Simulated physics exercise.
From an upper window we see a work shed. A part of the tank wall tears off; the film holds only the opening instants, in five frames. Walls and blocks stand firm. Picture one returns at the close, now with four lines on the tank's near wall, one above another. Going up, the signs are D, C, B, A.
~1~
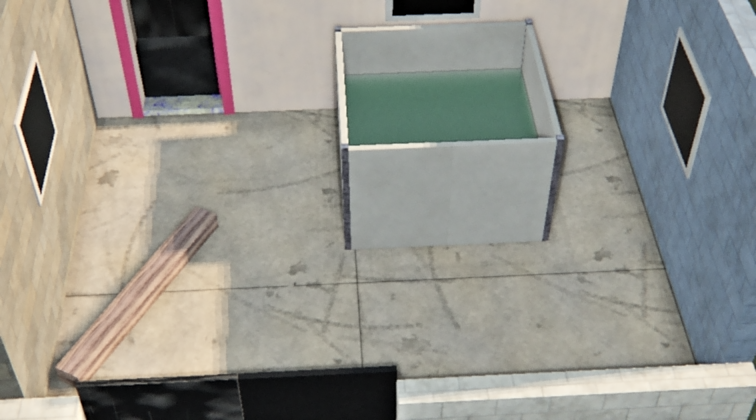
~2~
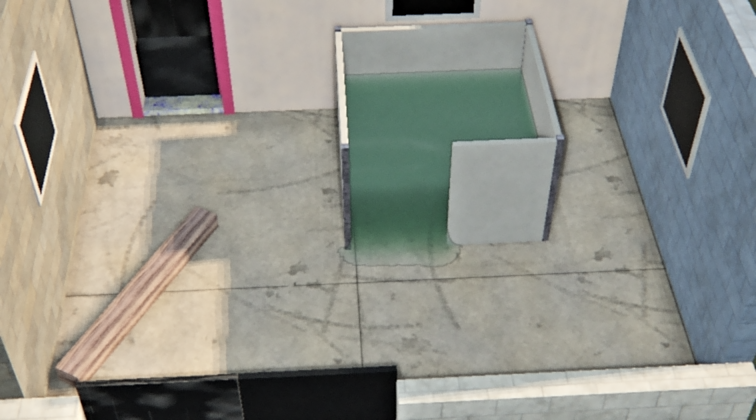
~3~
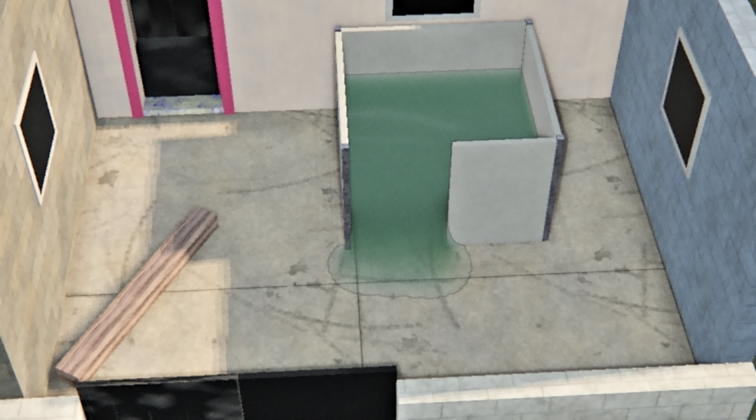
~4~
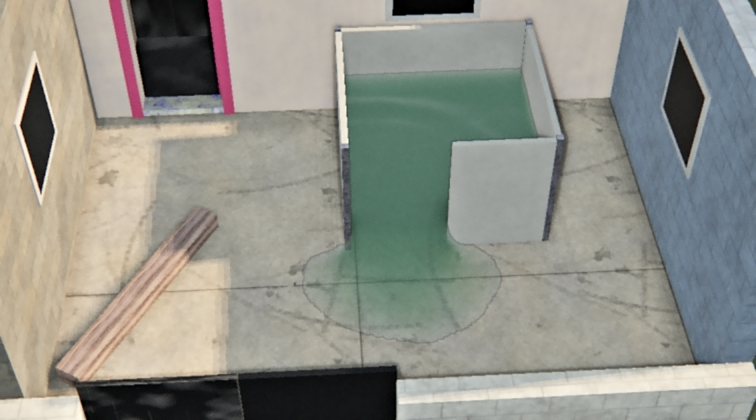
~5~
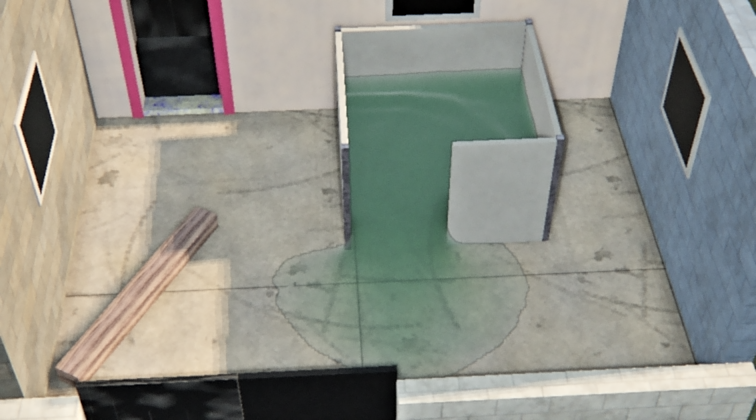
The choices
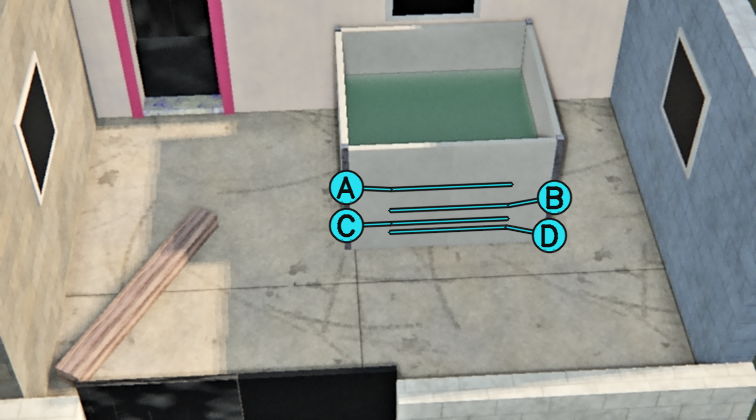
Green water pours through an opening in the tank's front and spreads across the concrete floor.
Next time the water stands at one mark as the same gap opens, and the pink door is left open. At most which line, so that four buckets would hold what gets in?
Take B.
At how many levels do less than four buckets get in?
Three of them.
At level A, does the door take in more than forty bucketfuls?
No, it does not.
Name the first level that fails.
A it is.
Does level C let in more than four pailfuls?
No.
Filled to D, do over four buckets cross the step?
No, that is safe.
On the marked copy, A at (451, 186); B at (449, 207); C at (449, 221); D at (448, 229); from the bottom up D, C, B, A.
If A is chosen, about 13 bucketfuls get in.
If B is chosen, a splash gets over, under a bucket.
If C is chosen, nothing gets over.
If D is chosen, nothing gets over.
